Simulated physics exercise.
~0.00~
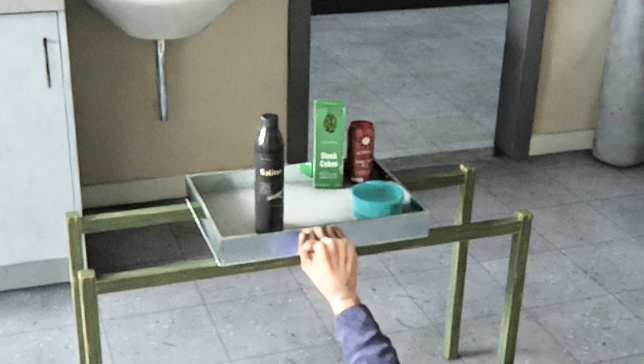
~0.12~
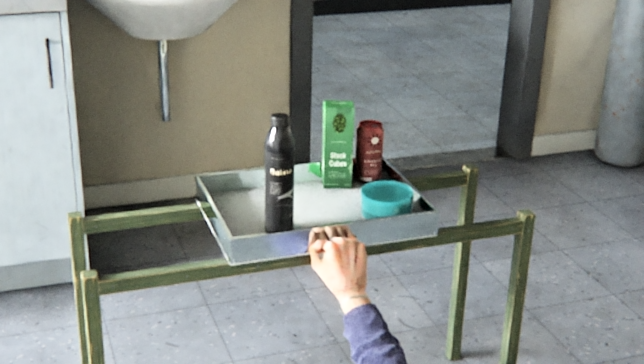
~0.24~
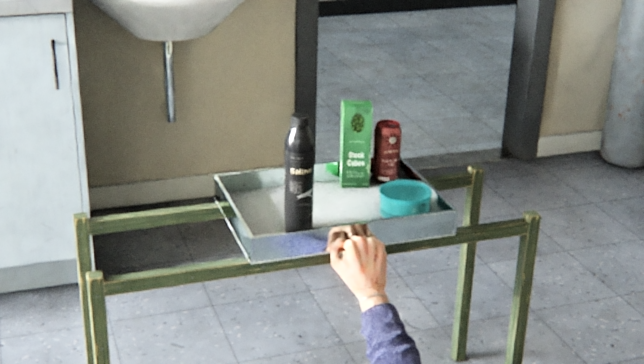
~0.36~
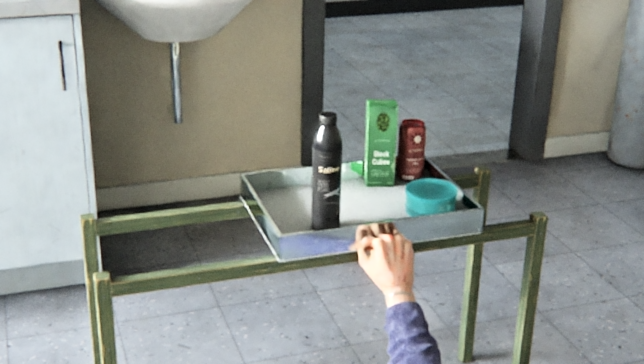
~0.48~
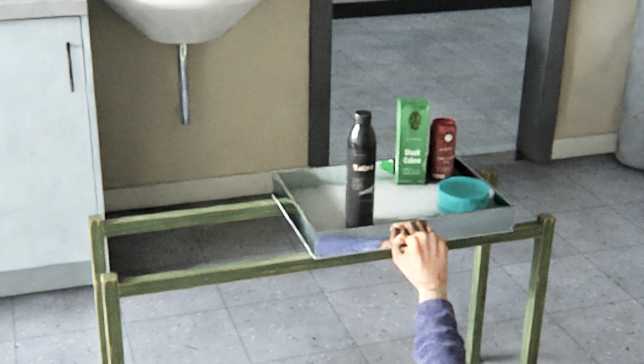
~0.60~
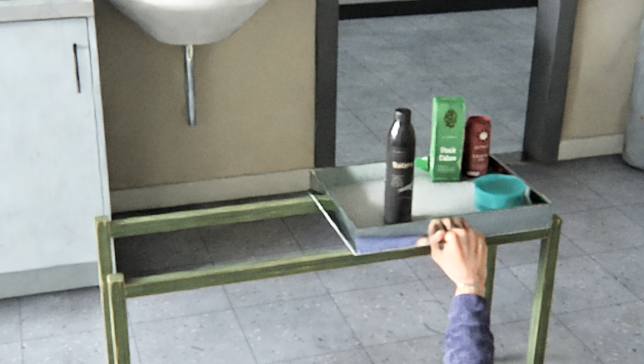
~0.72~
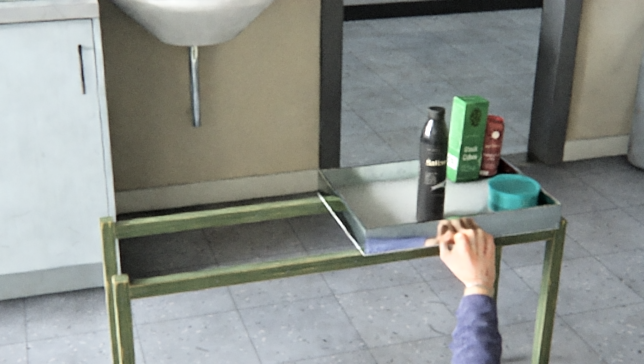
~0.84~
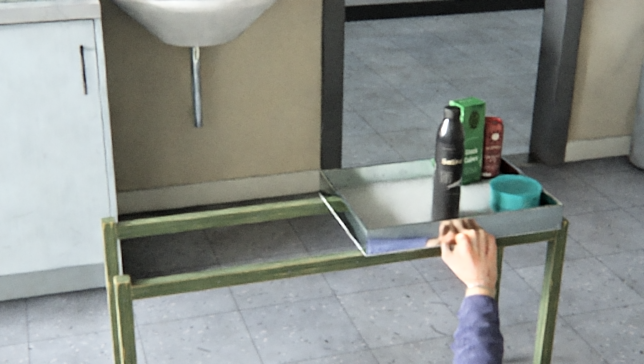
A hand in a dark blue sleeve grips the front edge of a shallow grey metal tray on a green frame, seen from slightly above in a tiled room with a sink and white cabinet behind. On the tray stand a black bottle at the left, a green carton and a red can towards the back, and a turquoise tub at the right. The hand slides the tray right, faster as it goes, until it stops at the frame's right end. The bottle slides further right, ending upright before the carton, while the others stay in place.
